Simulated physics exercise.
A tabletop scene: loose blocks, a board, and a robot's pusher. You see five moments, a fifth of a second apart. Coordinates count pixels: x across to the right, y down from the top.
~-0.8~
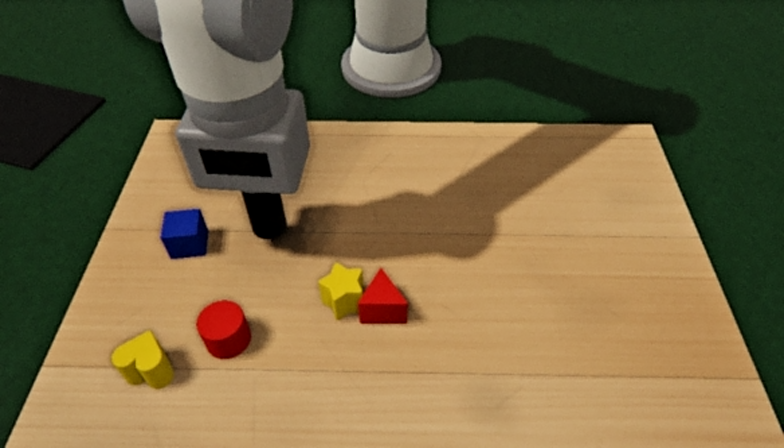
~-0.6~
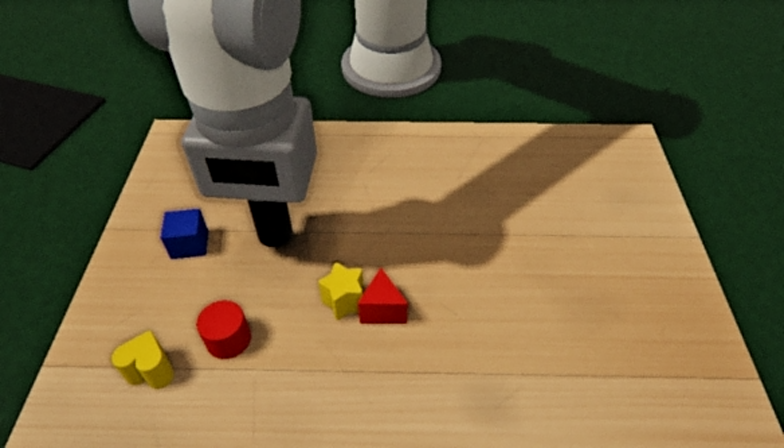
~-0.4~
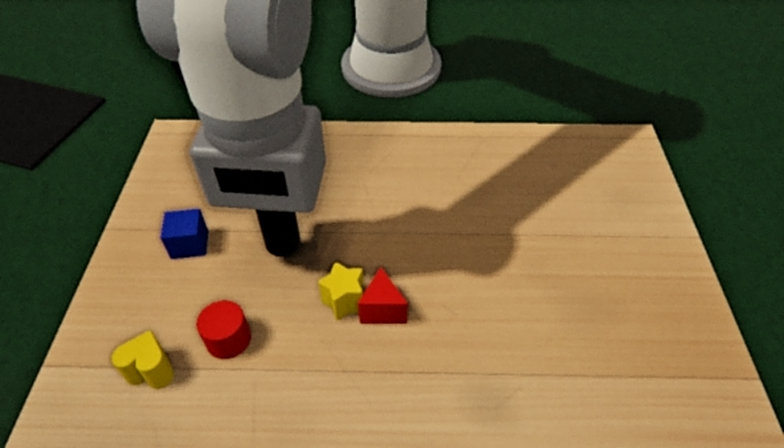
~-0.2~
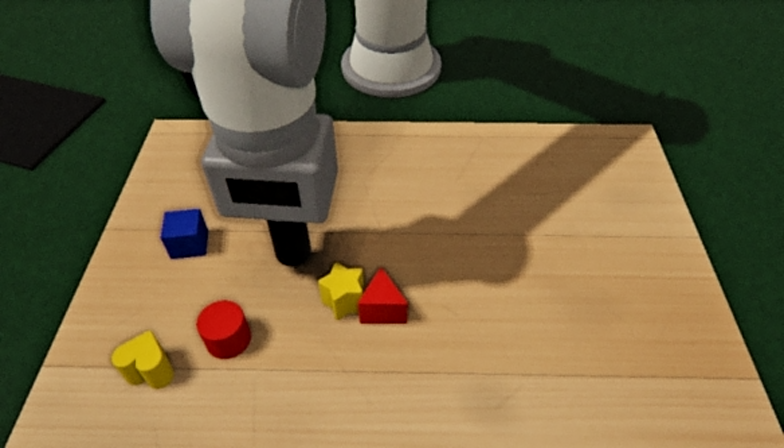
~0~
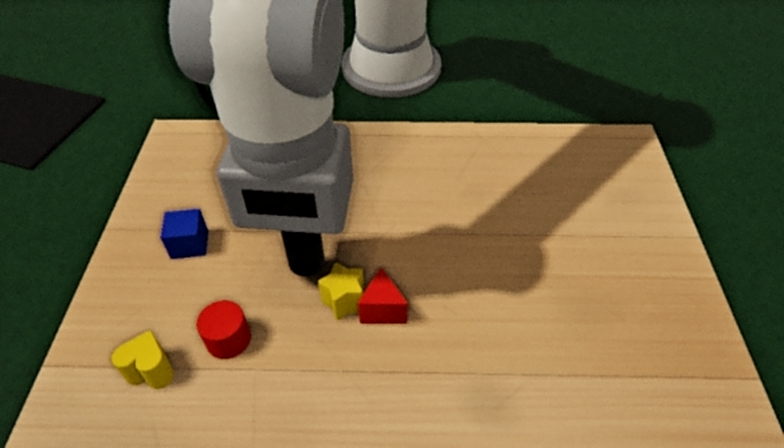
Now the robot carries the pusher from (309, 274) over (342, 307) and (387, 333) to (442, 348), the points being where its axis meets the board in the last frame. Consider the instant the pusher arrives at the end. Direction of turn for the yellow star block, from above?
Twists clockwise.
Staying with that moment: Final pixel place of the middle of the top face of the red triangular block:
Located at (466, 303).
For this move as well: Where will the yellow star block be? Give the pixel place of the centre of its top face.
For the centre of its top, I'd go with (465, 359).
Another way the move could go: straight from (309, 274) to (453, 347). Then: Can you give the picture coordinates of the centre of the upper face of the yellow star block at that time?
I'd guess (480, 357).
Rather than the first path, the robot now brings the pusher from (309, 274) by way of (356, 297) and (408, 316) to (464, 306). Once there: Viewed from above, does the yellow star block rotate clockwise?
Yes
What follows on the original path. One third of the way, pusher (341, 296); yellow star block (369, 304); red triangular block (405, 299), turned 30° anticlockwise.
Two thirds of the way, pusher (387, 322); yellow star block (418, 333); red triangular block (446, 307), turned 70° anticlockwise.
At the end, pusher (444, 337); yellow star block (465, 359), turned 30° clockwise; red triangular block (466, 303), turned 85° anticlockwise.
